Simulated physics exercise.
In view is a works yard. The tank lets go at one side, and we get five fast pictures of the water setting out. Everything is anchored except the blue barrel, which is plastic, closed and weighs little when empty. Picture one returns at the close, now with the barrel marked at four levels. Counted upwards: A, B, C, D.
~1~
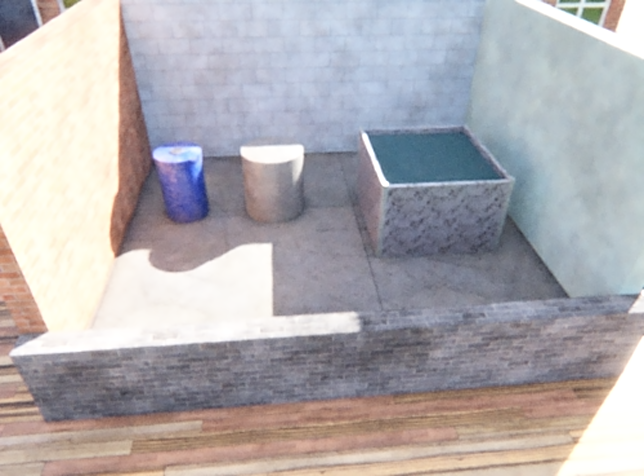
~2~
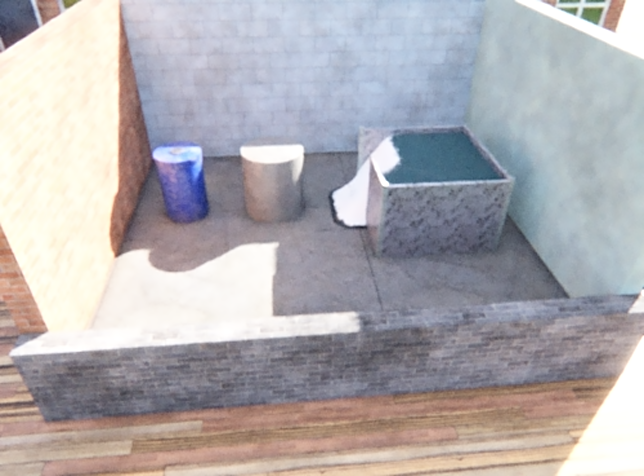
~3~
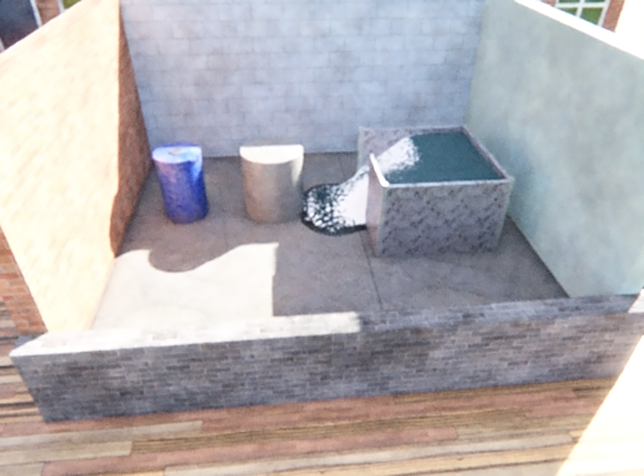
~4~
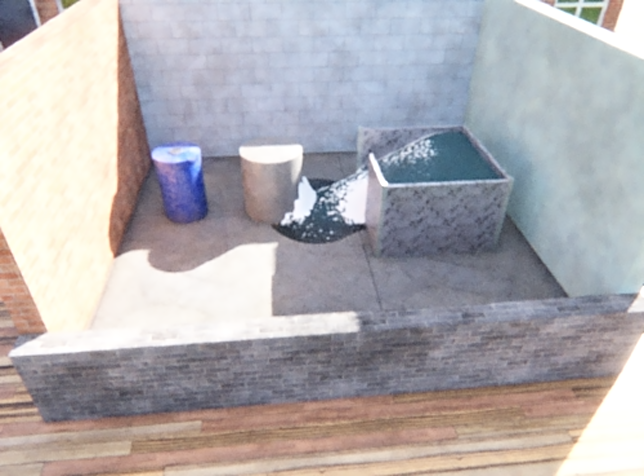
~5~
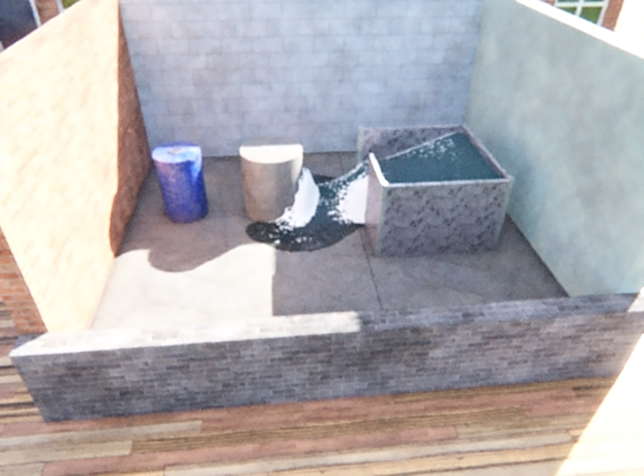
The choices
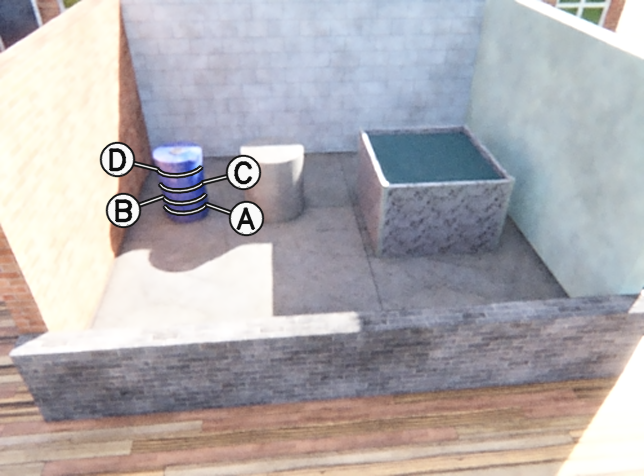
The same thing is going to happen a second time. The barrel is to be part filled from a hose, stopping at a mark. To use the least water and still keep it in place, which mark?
I would pick level A.
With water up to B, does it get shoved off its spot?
No.
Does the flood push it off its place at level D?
No, that is safe.
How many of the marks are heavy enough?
All of the four.
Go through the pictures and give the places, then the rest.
Lid of the blue barrel at (177, 151); tank full, its middle at (429, 158).
Water covers 2 % of the ground and is seen nearest the barrel at (340, 206).
Water covers 5 % of the ground and is seen nearest the barrel at (314, 221).
Water covers 7 % of the ground and is seen nearest the barrel at (284, 222).
Lid of the blue barrel at (177, 151); water covers 9 % of the ground and is seen nearest the barrel at (259, 225).
On the marked copy, A at (184, 213); B at (182, 203); C at (179, 190); D at (177, 175); from the bottom up A, B, C, D.
For level A, it does not move.
For level B, it does not move.
For level C, it does not move.
For level D, it does not move.
